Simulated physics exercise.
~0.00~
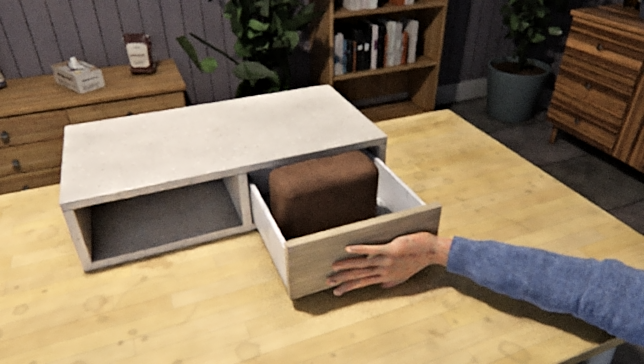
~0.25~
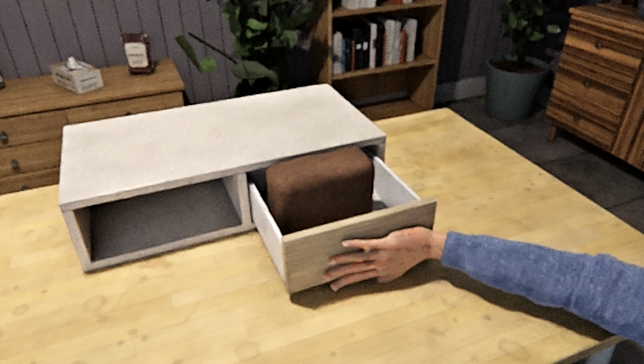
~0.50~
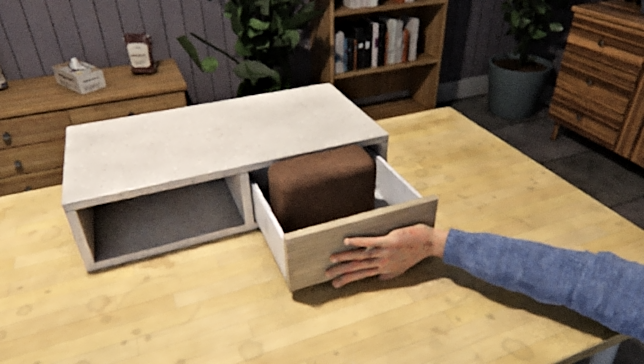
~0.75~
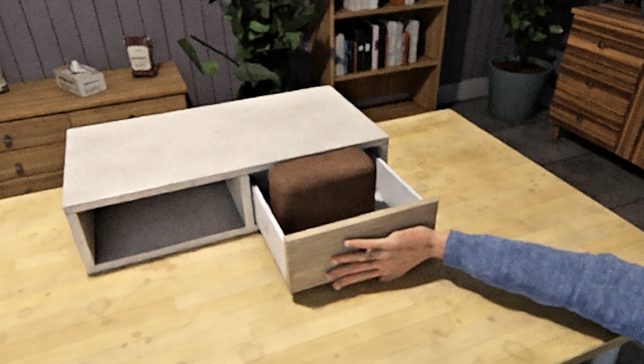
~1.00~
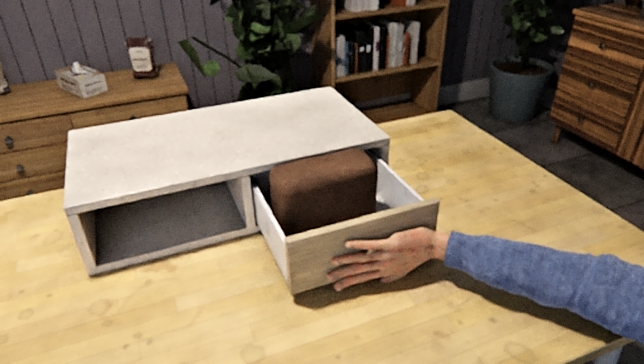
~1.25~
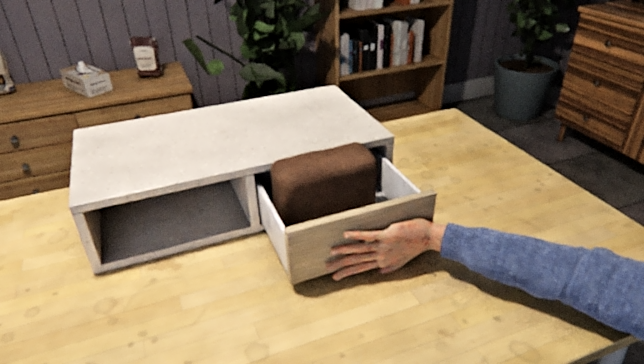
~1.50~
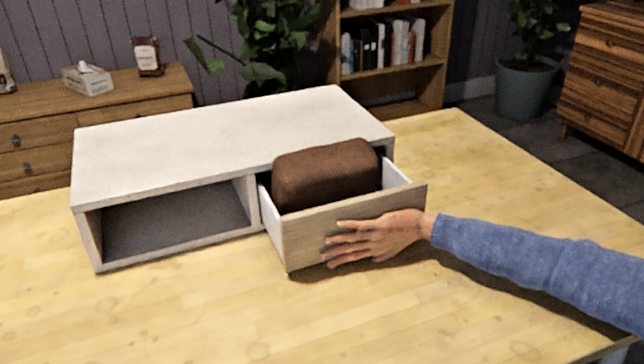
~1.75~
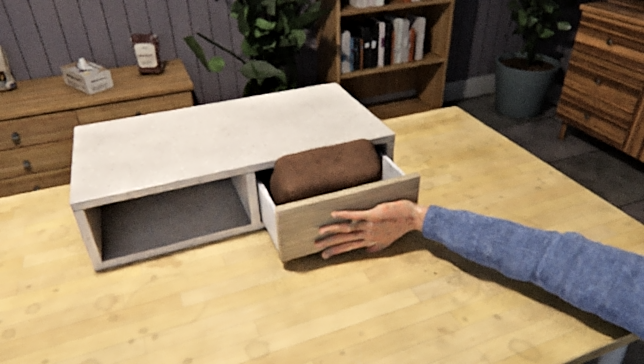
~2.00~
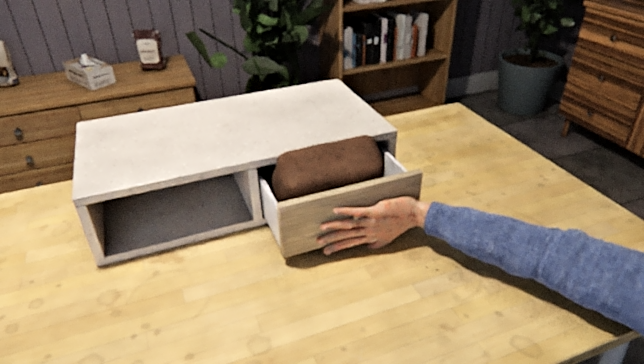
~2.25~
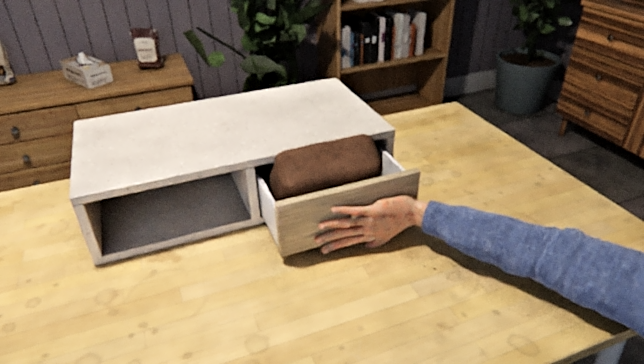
A drawer with a pale wood front juts from the right side of a low, off-white chest on a light wooden table, seen from slightly above by a gently swaying camera. A brown loaf stands upright inside it, the left compartment is open and empty, and a dresser, plants and bookshelf fill the room behind. A hand in a blue sleeve, reaching from the right, rests against the front while the drawer stays put. Then the hand pushes it partway in, and the loaf tips into a lean. The drawer jams, still partly open, with the hand against it.
